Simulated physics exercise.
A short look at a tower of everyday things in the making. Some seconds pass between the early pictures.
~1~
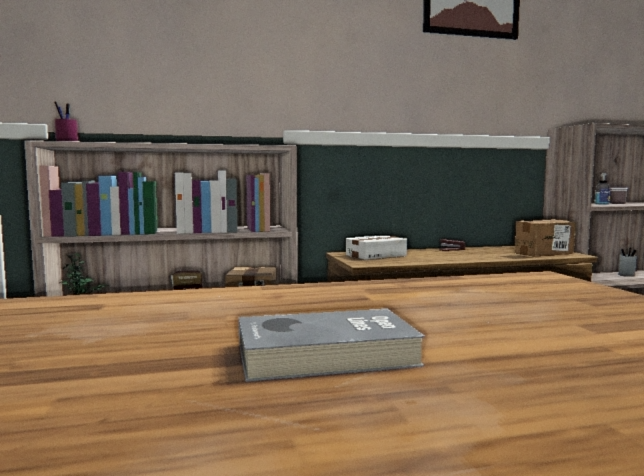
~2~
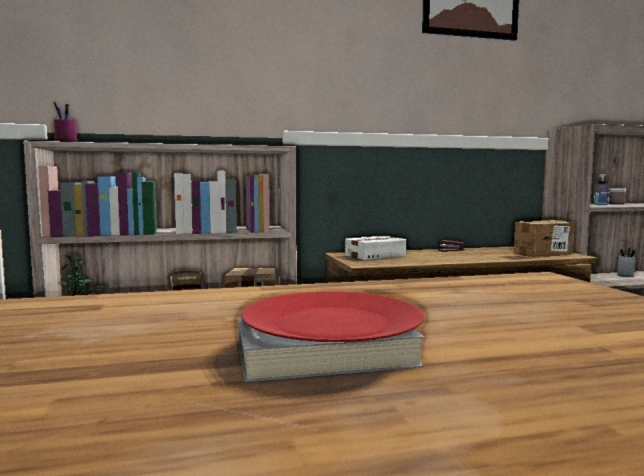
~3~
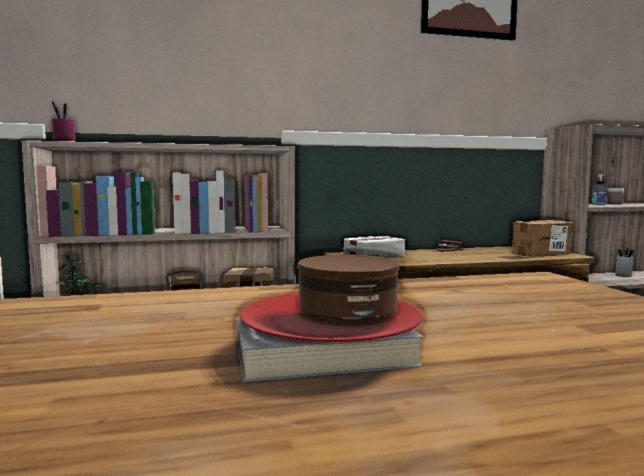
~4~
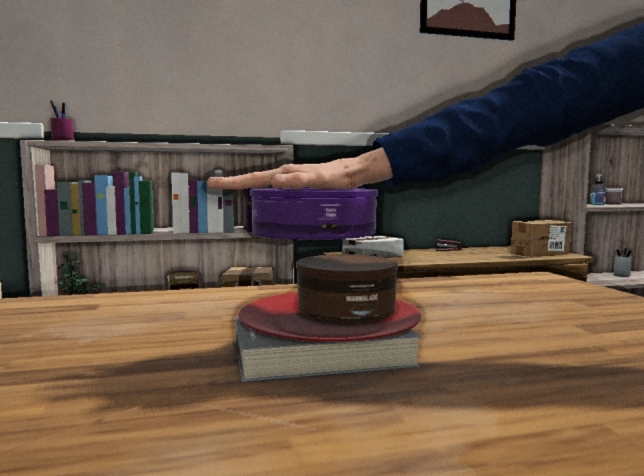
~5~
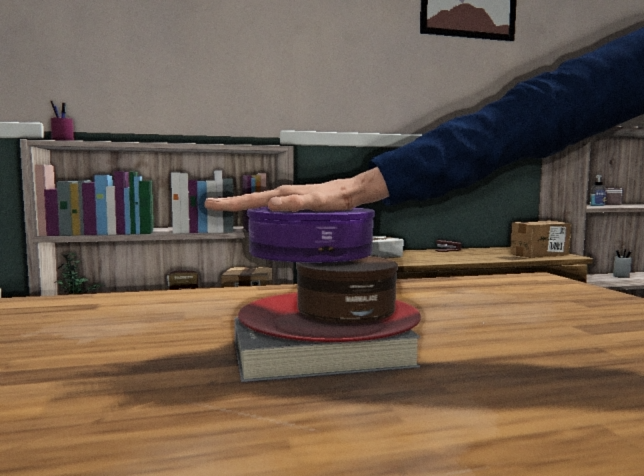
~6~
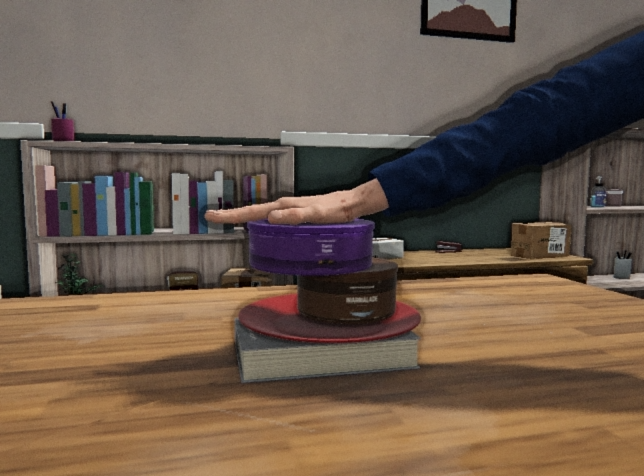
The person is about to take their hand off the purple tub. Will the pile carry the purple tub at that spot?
As it turns out, it stays up.
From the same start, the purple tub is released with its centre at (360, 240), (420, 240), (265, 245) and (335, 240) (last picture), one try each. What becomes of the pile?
First, it stays up; second, it gives way; third, it comes apart; fourth, it stays up.
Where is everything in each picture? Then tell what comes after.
In the first frame, the last thing is not in view yet.
In the second frame, the last thing is not in view yet; red plate (332, 317).
In the third frame, the last thing is not in view yet; grey book (324, 341).
In the fourth frame, on its way; purple tub (314, 212); brown tub (347, 286).
In the fifth frame, on its way; purple tub (311, 232).
In the sixth frame, in place under the hand; purple tub (311, 243); grey book (322, 342).
Then, 0.90 s on from there, no change.
Then, 2.10 s on from there, purple tub resting near (311, 243).
In the end, all 4 unmoved. At the end, from the last picture's camera, purple tub near (311, 243). The pile holds.
